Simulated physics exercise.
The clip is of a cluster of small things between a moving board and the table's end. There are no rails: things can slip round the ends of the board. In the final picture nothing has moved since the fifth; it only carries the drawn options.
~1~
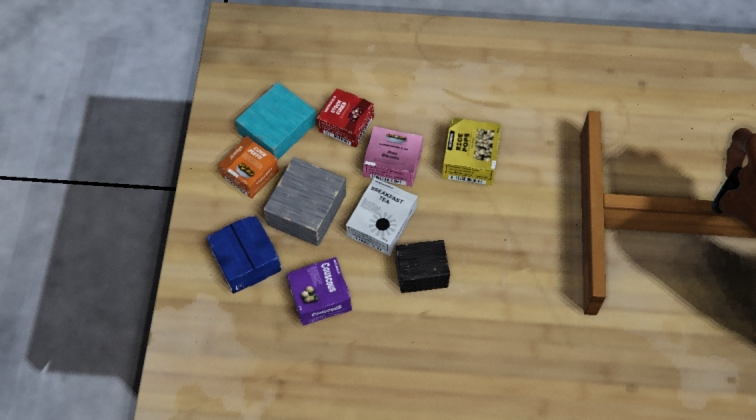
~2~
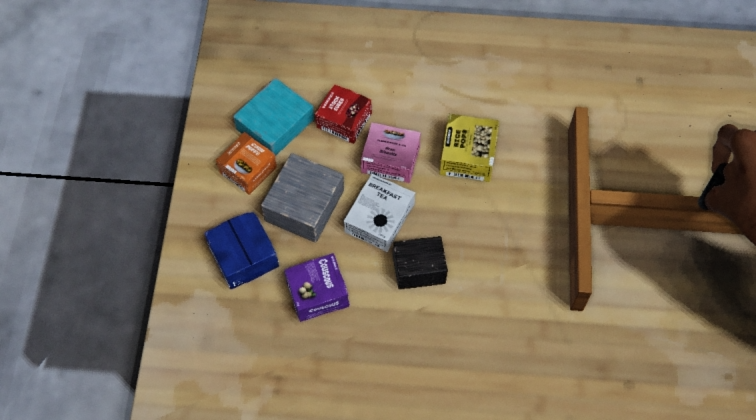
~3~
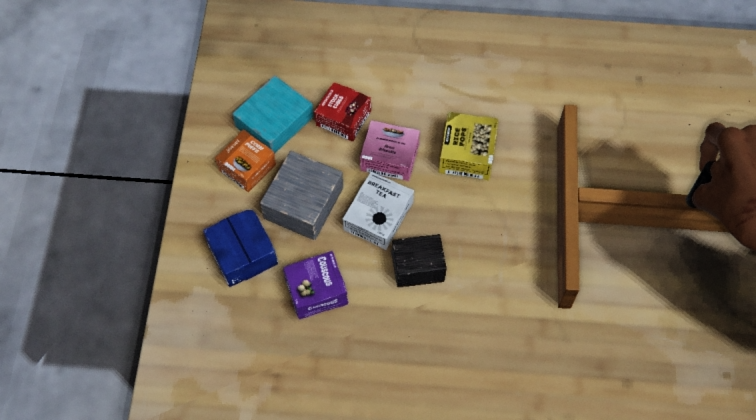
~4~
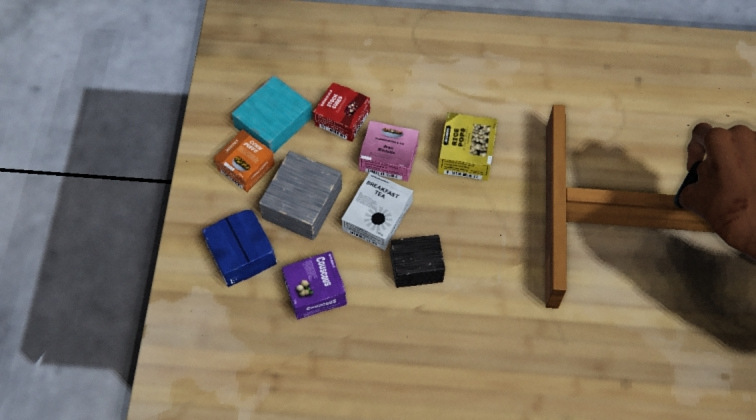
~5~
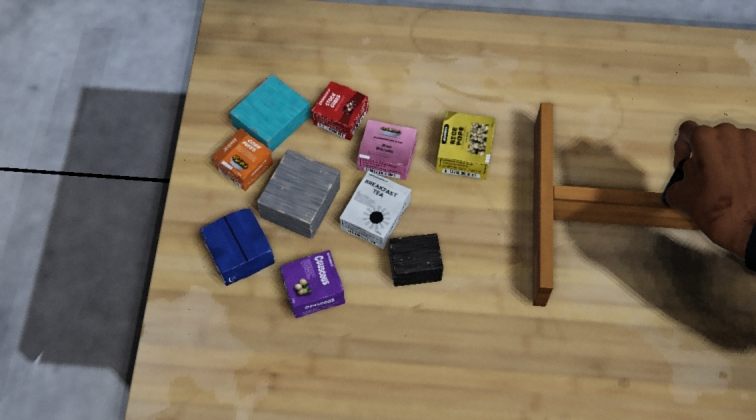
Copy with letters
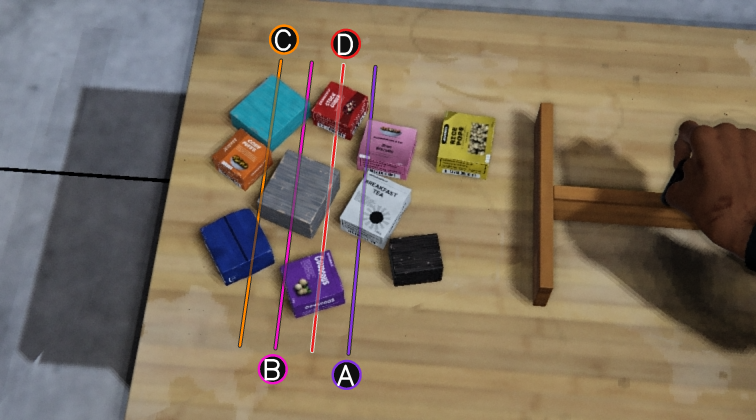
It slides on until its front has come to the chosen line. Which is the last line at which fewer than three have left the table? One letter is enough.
The farthest such stop is C.
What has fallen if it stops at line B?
The orange packet.
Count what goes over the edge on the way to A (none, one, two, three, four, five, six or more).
The count is none.
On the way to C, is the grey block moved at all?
Yes.
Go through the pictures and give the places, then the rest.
In the first frame, white packet (382, 217); red box (346, 118); yellow box (471, 151).
In the second frame, board (584, 195); orange packet (247, 163).
In the third frame, board (571, 193); black block (419, 261).
In the fourth frame, board (559, 193); turquoise block (272, 115).
In the fifth frame, board (547, 191); grey block (300, 195); white packet (376, 210); red box (340, 111).
On the marked copy, A at (363, 200); B at (295, 195); C at (262, 193); D at (329, 198).
With C. Early on, board (445, 183); red box (334, 110); yellow box (412, 143).
Further on, board (341, 176); orange packet (201, 148); turquoise block (225, 96).
At the end, board (264, 170); grey block over the edge; orange packet over the edge; two fallen.
As for the rest, A is within the limit but short; B is within the limit but short; D is within the limit but short.
